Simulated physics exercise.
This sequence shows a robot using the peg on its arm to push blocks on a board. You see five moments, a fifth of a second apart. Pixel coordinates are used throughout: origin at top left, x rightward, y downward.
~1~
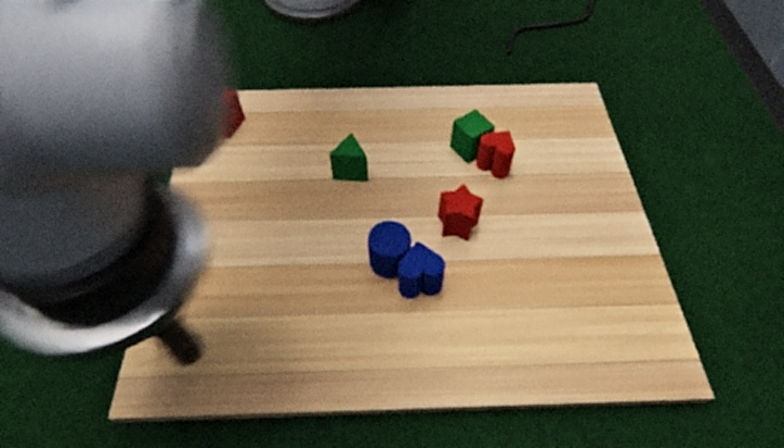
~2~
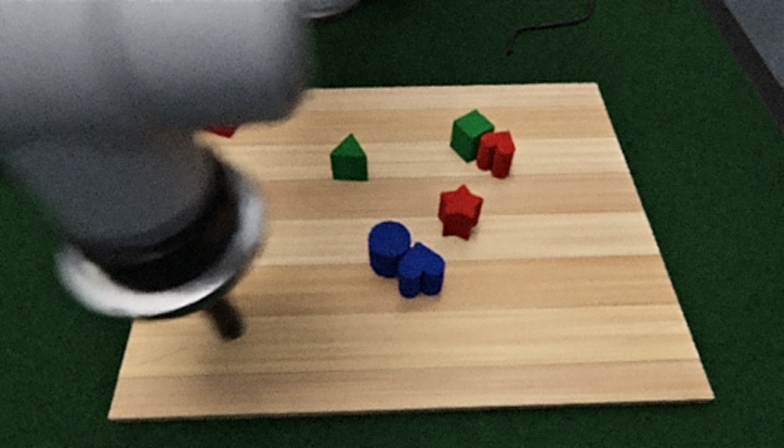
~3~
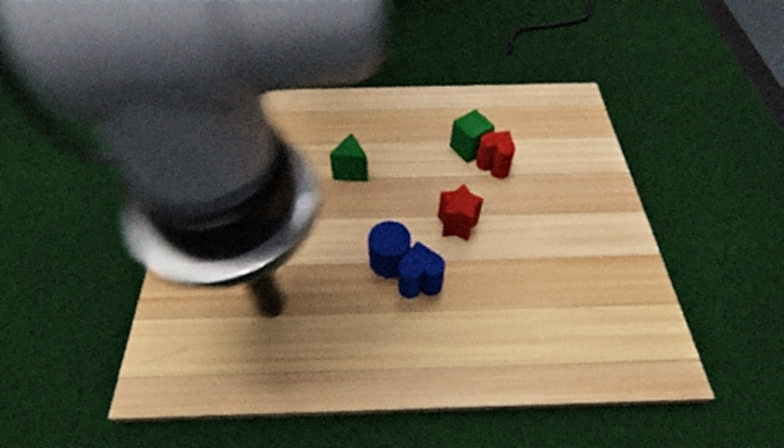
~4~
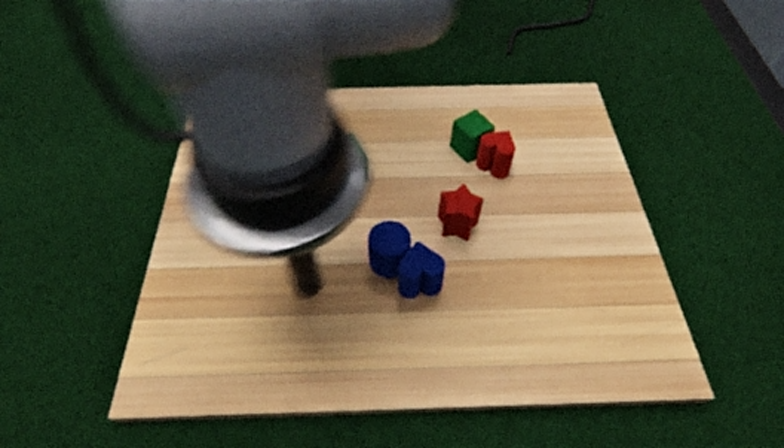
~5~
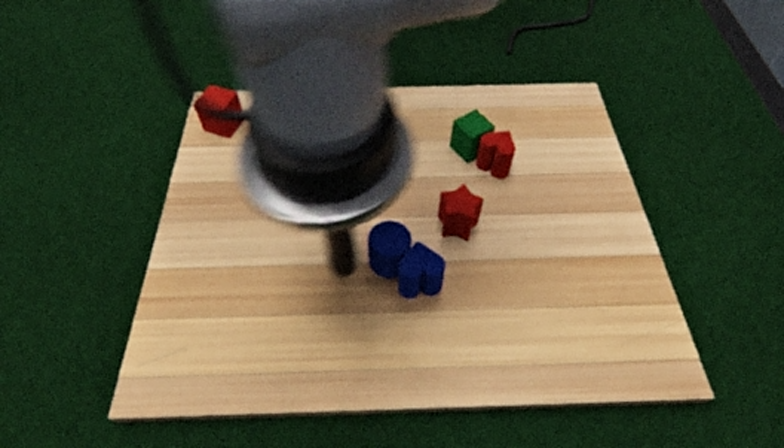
Robot arm with a dark peg moving rightward across a wooden board toward blue blocks, while the coloured blocks stay still.
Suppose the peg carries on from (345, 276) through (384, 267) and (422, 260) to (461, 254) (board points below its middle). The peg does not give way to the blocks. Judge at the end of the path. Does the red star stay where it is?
Answer: No.
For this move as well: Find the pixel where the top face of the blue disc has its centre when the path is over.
In the picture, it is at (463, 203).
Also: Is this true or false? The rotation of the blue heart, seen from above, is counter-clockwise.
That claim is false.
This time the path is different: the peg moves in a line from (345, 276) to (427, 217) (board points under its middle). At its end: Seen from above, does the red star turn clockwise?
No, that is not how it ends up.
The first path, step by step. One third of the way, peg (385, 257); blue disc (415, 227); blue heart (426, 262), turned 20° clockwise.
Two thirds of the way, peg (424, 250); blue disc (445, 214); blue heart (432, 263), turned 35° clockwise; red star (475, 189).
At the end, peg (463, 245); blue disc (463, 203); blue heart (433, 263), turned 40° clockwise; red star (481, 179), turned 20° clockwise.
